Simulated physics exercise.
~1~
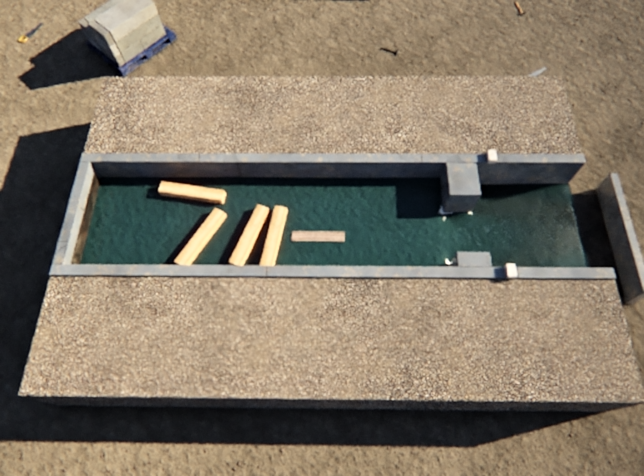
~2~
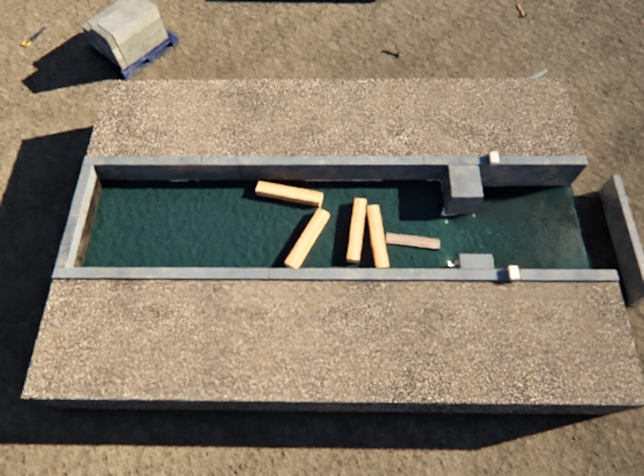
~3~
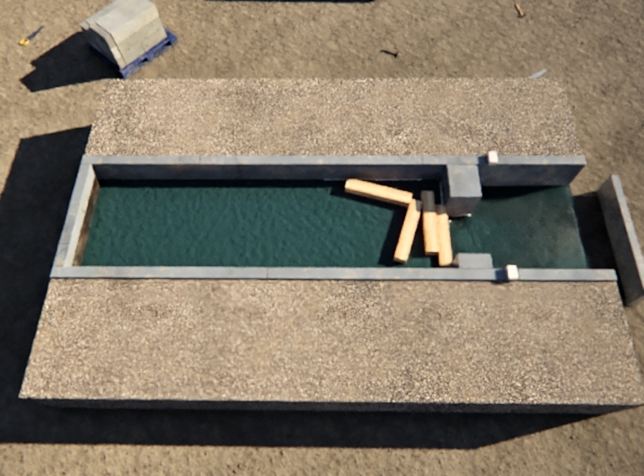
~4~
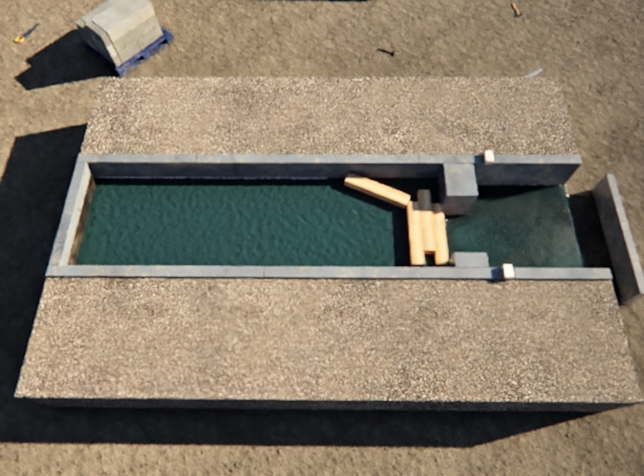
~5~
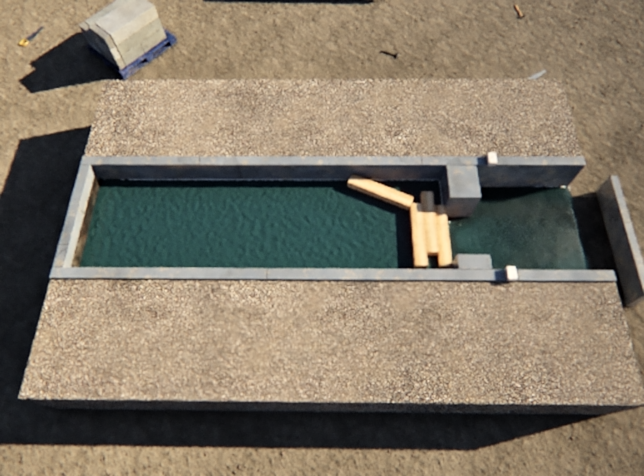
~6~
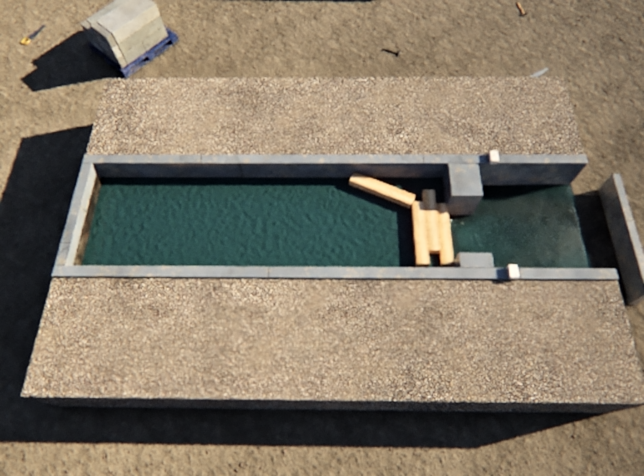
Four pale beams drift right along the water channel and jam together at the narrow gap.
